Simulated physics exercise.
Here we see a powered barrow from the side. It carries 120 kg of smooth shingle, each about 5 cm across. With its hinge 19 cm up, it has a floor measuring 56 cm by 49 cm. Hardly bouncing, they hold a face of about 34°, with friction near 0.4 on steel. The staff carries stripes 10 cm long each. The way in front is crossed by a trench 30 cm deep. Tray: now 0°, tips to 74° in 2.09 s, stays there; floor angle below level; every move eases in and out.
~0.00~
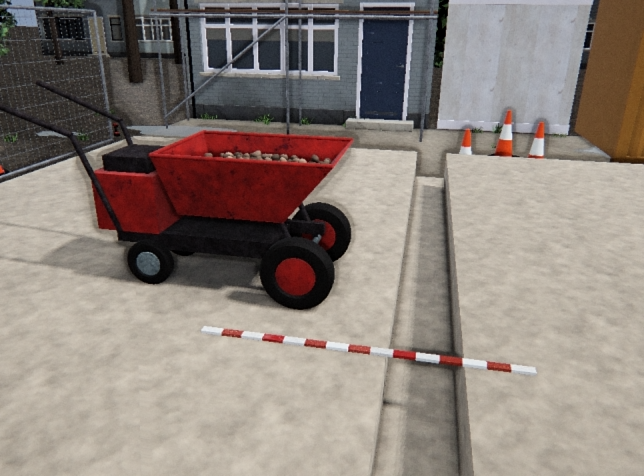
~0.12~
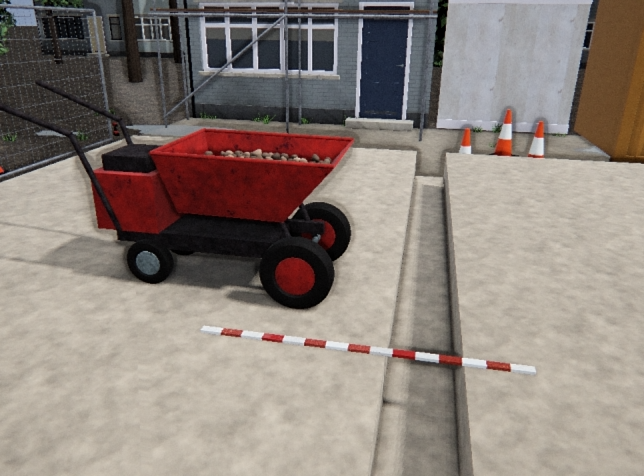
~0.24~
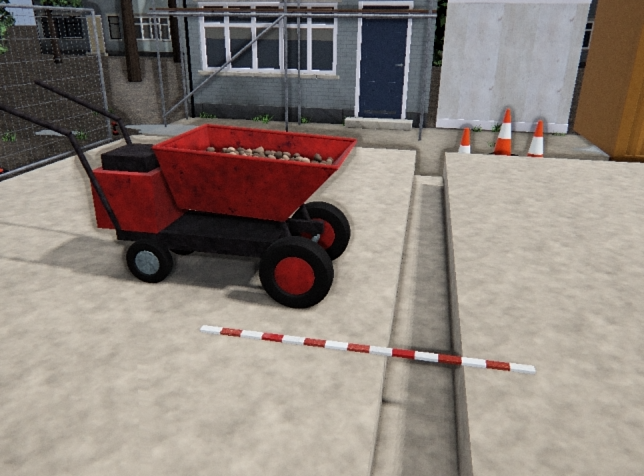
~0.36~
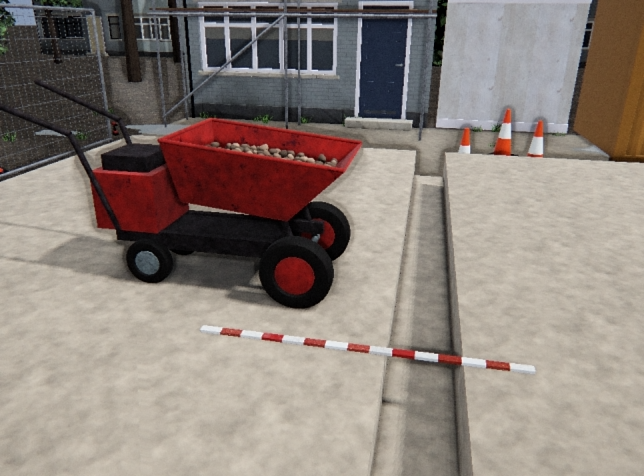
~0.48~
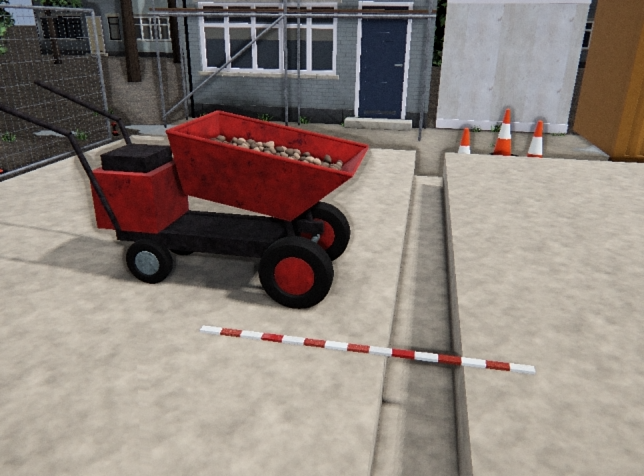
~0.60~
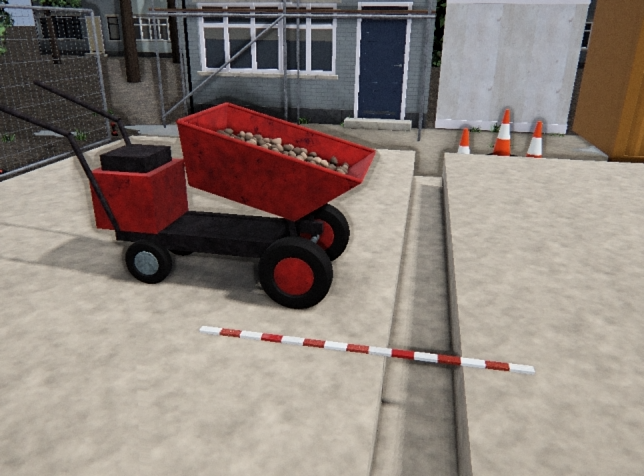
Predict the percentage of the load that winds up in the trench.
My prediction is about 64 per cent.
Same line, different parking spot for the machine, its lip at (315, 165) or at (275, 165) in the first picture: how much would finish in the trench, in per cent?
Roughly 90 per cent, then 95 per cent.
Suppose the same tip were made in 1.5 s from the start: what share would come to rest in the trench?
That would give about 60 percent.
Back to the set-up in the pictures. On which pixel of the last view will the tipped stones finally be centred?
The tipped stones centre close to (441, 327).
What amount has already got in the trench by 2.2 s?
Some 45 per cent of the load by that point.
After 1.6 s the floor is at 63°; 98 % in the tray, 2 % in the trench; the foremost stones are at (432, 251).
After 2.2 s the floor is at 74°; 24 % in the tray, 45 % in the trench, 31 % past the trench; the foremost stones are at (589, 325).
After 2.5 s the floor is at 74°; 4 % in the tray, 60 % in the trench, 36 % past the trench; the foremost stones are past the picture's edge.
After 4.5 s the floor is at 74°; 0 % in the tray, 64 % in the trench, 36 % past the trench; the foremost stones are past the picture's edge.
